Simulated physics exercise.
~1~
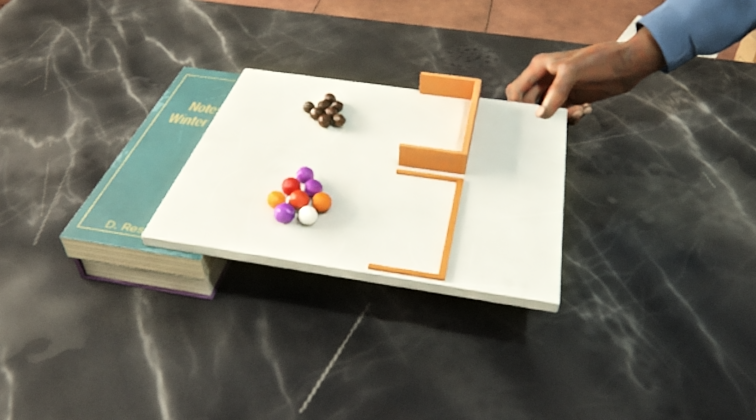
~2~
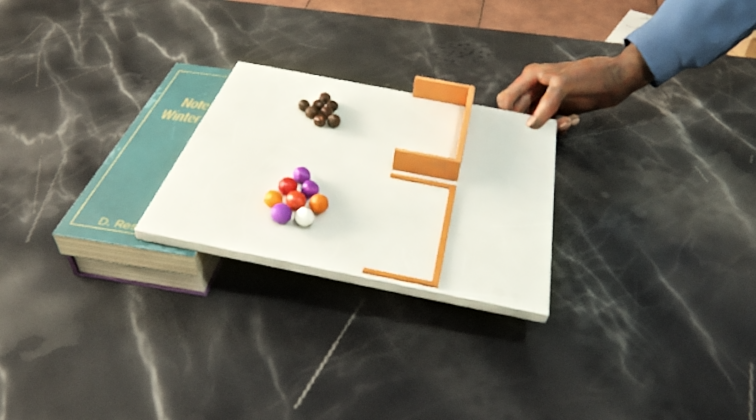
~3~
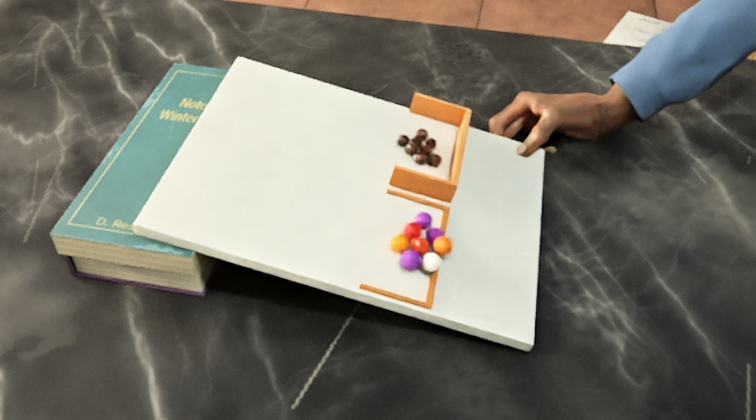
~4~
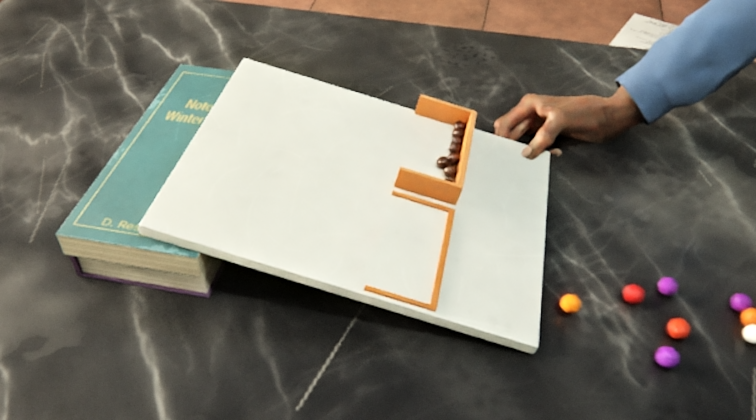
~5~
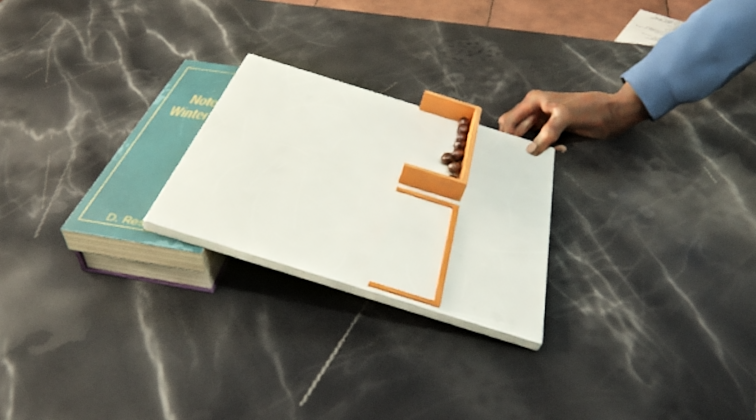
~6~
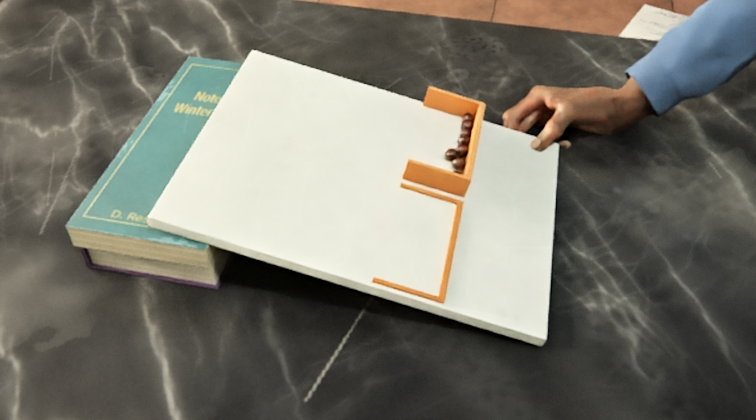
In this clip, a hand lowers one end of a white board propped on books, and two heaps of little balls slide right toward orange barriers. The colourful front balls pass over their low barrier and scatter off the board out of view, while the brown ones stay gathered behind the taller barrier.
